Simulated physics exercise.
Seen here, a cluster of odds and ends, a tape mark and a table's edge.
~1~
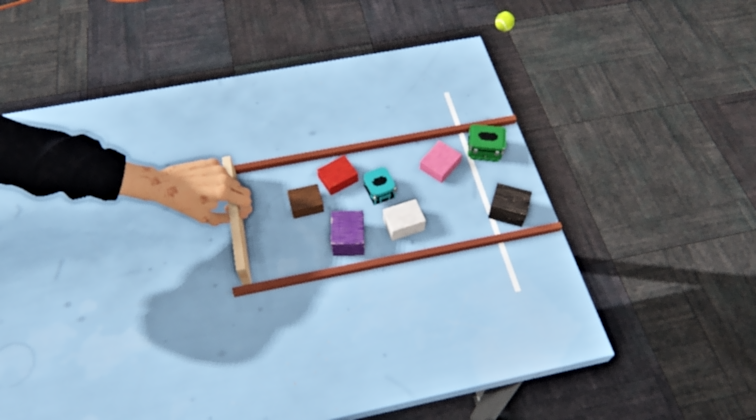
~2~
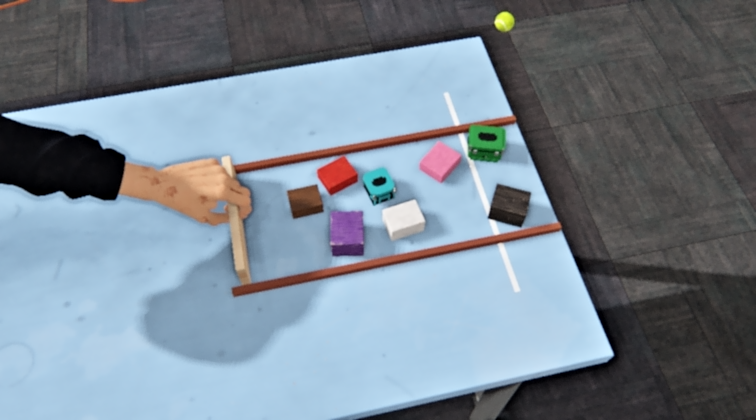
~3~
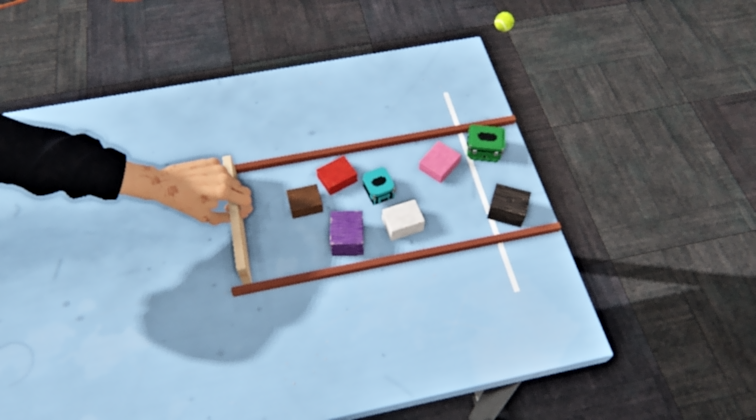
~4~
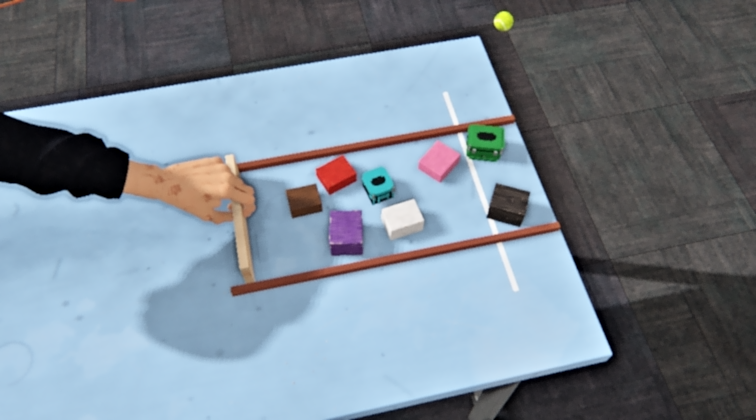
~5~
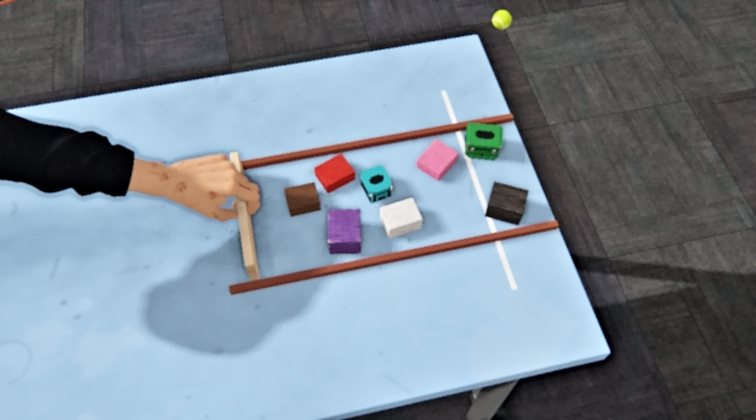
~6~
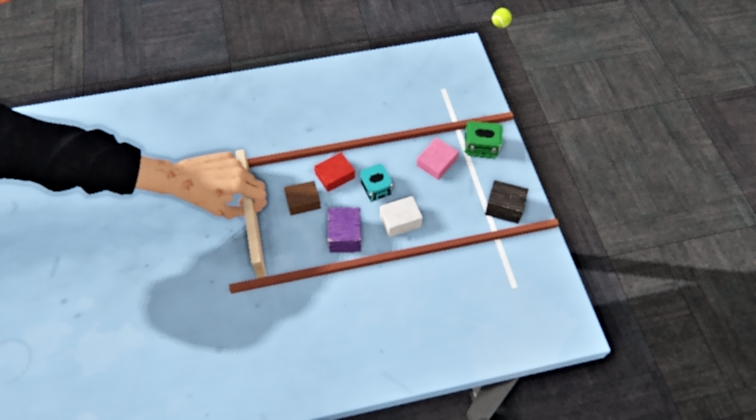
At the start, a hand holds a wooden board upright at the left end of two reddish rails on a pale blue table, with colourful blocks scattered between them and a white tape line. The board stays nearly still, then the hand slides it slightly right, while the blocks keep their arrangement.
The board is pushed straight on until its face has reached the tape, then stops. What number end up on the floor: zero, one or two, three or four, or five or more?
The number that fall off is one or two.
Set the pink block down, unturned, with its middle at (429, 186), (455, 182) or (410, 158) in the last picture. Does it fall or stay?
Place by place, it comes down; falls; is kept.
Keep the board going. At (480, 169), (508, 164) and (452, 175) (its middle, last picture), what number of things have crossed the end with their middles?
It would be 2, 5 and 0.
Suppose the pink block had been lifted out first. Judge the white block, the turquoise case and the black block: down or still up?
The white block holds on; the turquoise case does not fall; the black block drops off.
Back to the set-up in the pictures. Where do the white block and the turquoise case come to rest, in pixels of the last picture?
The white block at (533, 193), the turquoise case at (519, 171).
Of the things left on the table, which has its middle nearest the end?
The white block.
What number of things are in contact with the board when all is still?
3 of them.
Early on, none off yet; green case at rest near (483, 140); black block at rest near (506, 202); pink block at rest near (437, 159).
A while later, none off yet; green case at rest near (485, 139); black block at rest near (506, 202); pink block travelled a little near (447, 154).
Finally, the number that fall off is one or two; lost, black block and green case.
